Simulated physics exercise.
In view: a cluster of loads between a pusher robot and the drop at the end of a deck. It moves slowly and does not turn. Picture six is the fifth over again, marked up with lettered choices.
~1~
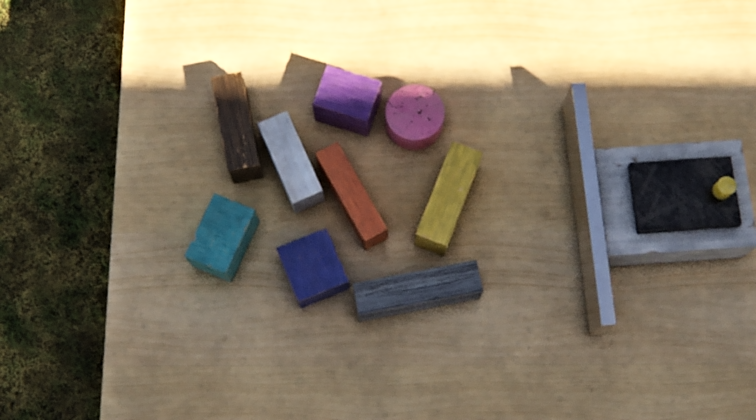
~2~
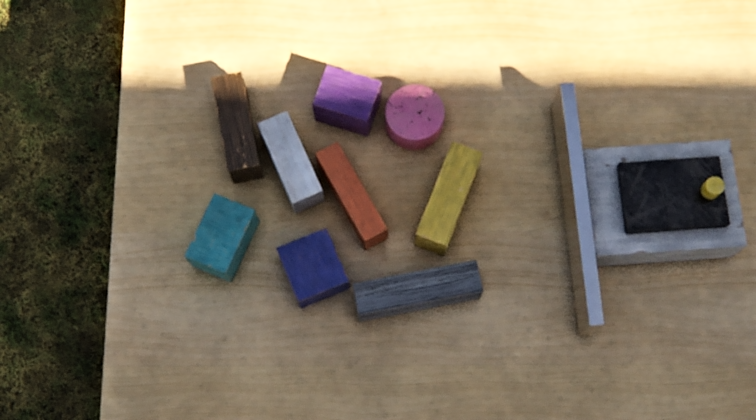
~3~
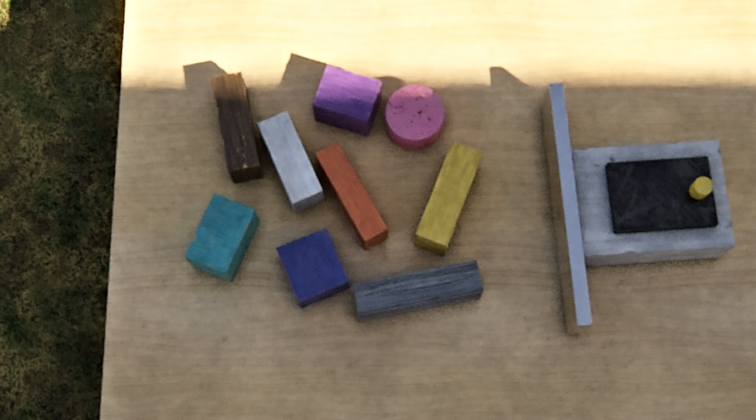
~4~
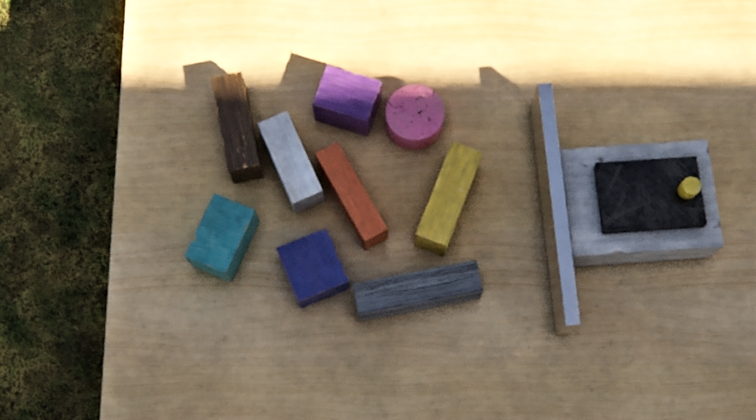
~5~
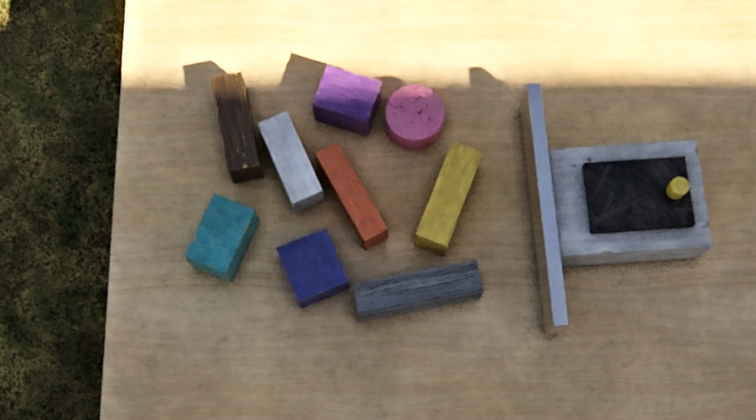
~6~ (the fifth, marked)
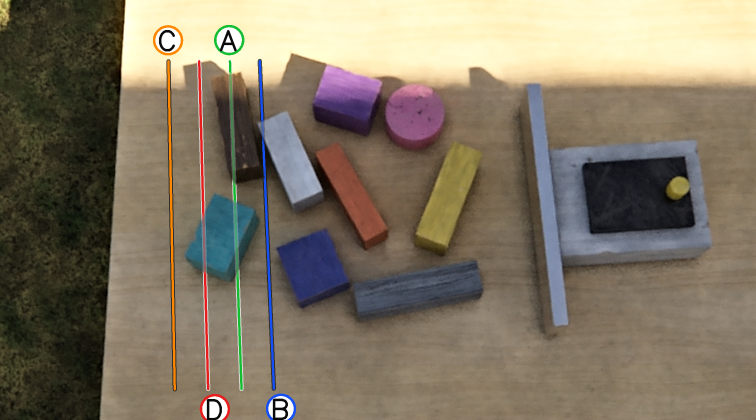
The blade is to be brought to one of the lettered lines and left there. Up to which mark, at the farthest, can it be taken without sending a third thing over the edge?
D is the last line within the limit.
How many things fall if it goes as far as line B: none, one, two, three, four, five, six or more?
By then, none.
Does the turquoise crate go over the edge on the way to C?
Yes.
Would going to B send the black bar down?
By then, no.
On the marked copy, A at (236, 218); B at (267, 218); C at (171, 218); D at (203, 218).
With D. Early on, robot (506, 196); purple crate (322, 98); grey stick (356, 300).
Further on, robot (382, 196); black bar (183, 128); turquoise crate (194, 243).
At the end, robot (285, 197); black bar over the edge; turquoise crate over the edge; two fallen.
As for the rest, A is within the limit but short; B is within the limit but short; C drops three.
